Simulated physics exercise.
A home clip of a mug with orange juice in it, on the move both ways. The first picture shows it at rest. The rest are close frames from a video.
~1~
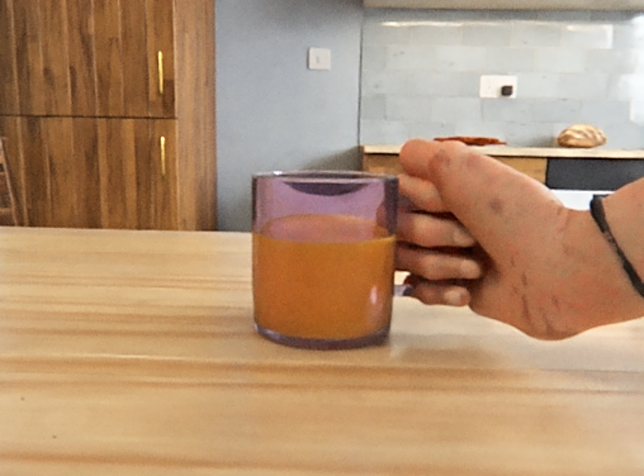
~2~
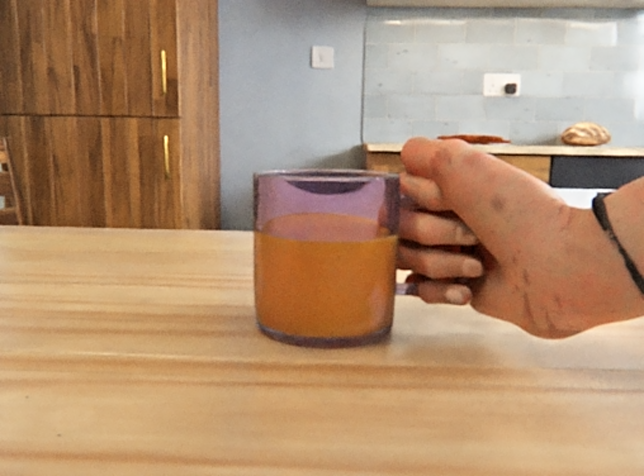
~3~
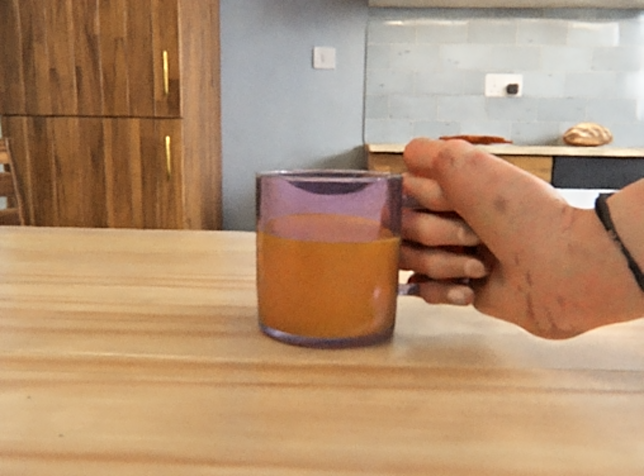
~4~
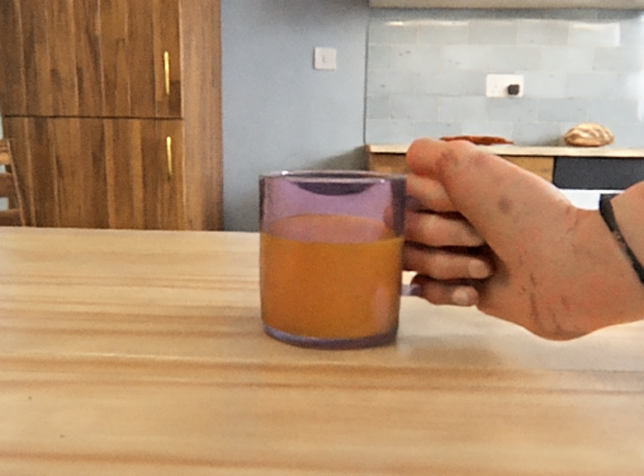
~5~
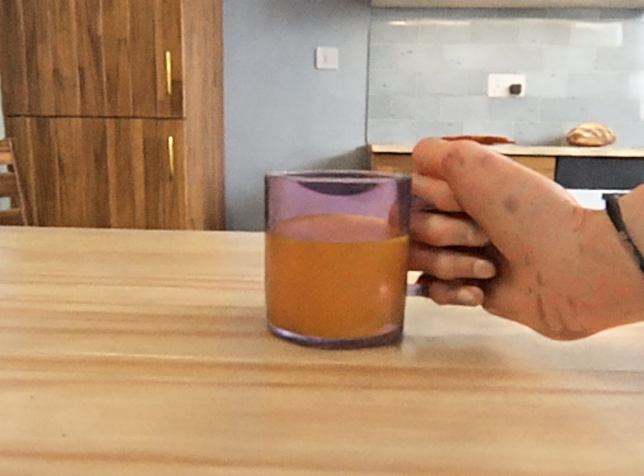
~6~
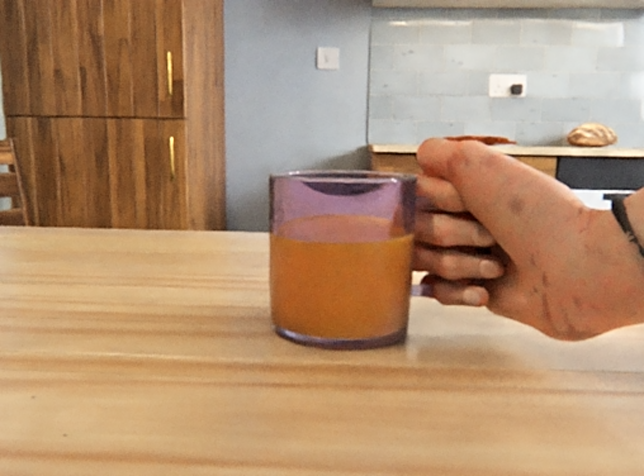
A hand with a dark band at the wrist grips the handle of a clear purple-tinted mug on a pale wooden table, seen from just above table height in a kitchen. Orange juice fills about two thirds of the mug, with wooden cabinets behind at left and bread on a counter at right. The hand slides the mug slightly rightward, the juice staying about level, while the view shifts very slightly.
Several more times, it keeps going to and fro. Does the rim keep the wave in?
Yes, it contains the liquid.
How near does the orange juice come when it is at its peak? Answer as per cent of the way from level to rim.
Roughly 10 per cent, I'd estimate.
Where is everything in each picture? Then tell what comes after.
The first frame shows mug (324, 247) about two thirds full; at rest.
The second frame shows mug about two thirds full, surface at (326, 232); surface about level.
The third frame shows mug (327, 246) about two thirds full; surface about level.
The fourth frame shows mug about two thirds full, surface at (332, 234); surface about level.
The fifth frame shows mug (337, 246) about two thirds full; surface about level.
The sixth frame shows mug about two thirds full, surface at (341, 234); surface about level.
Next, the highest wave so far stays far below the rim.
Finally, the highest wave so far stays far below the rim; nothing has left it.
